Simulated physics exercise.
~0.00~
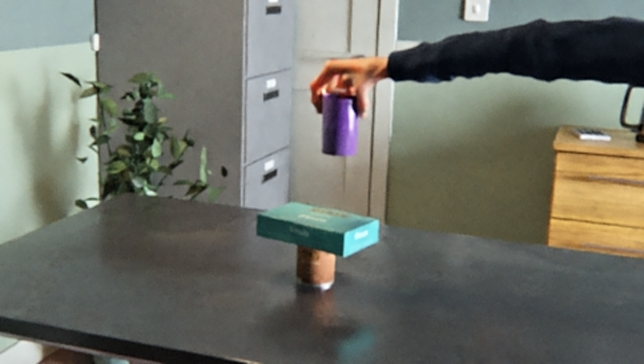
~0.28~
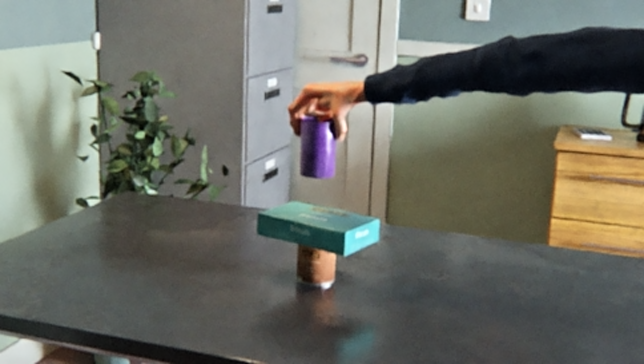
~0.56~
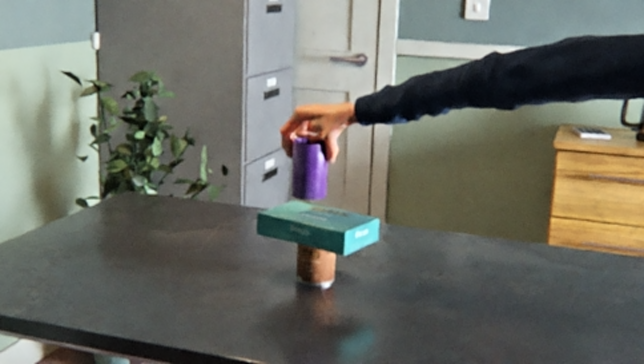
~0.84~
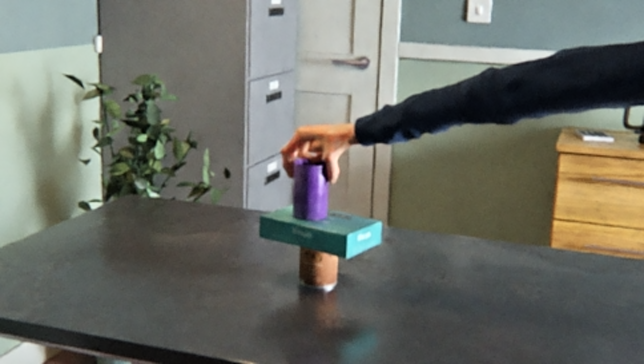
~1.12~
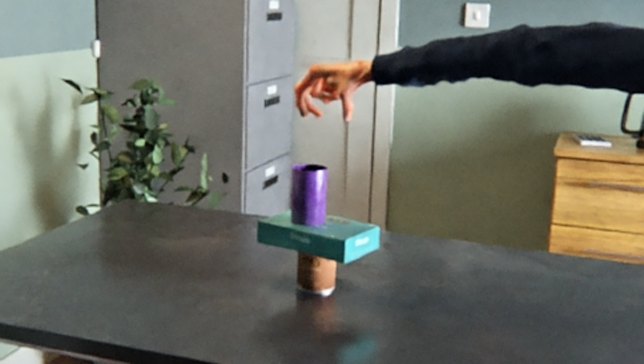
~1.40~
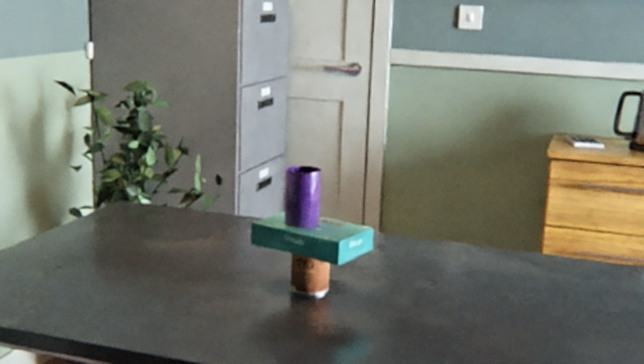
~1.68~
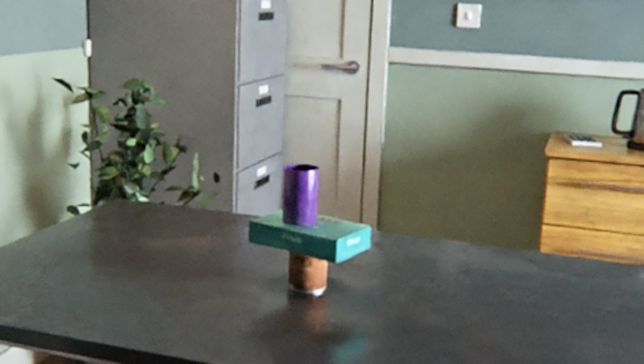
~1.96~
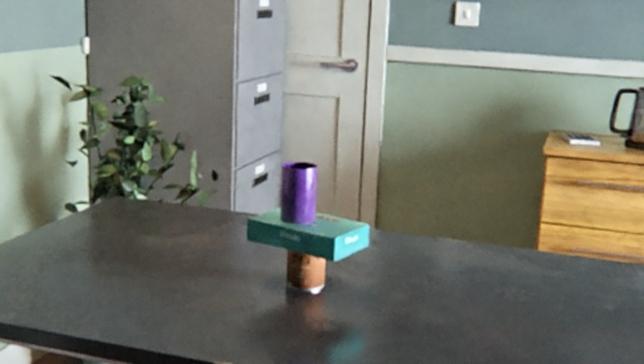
A hand lowers a purple cup onto the turquoise packet, lets go, and the stack stays standing.
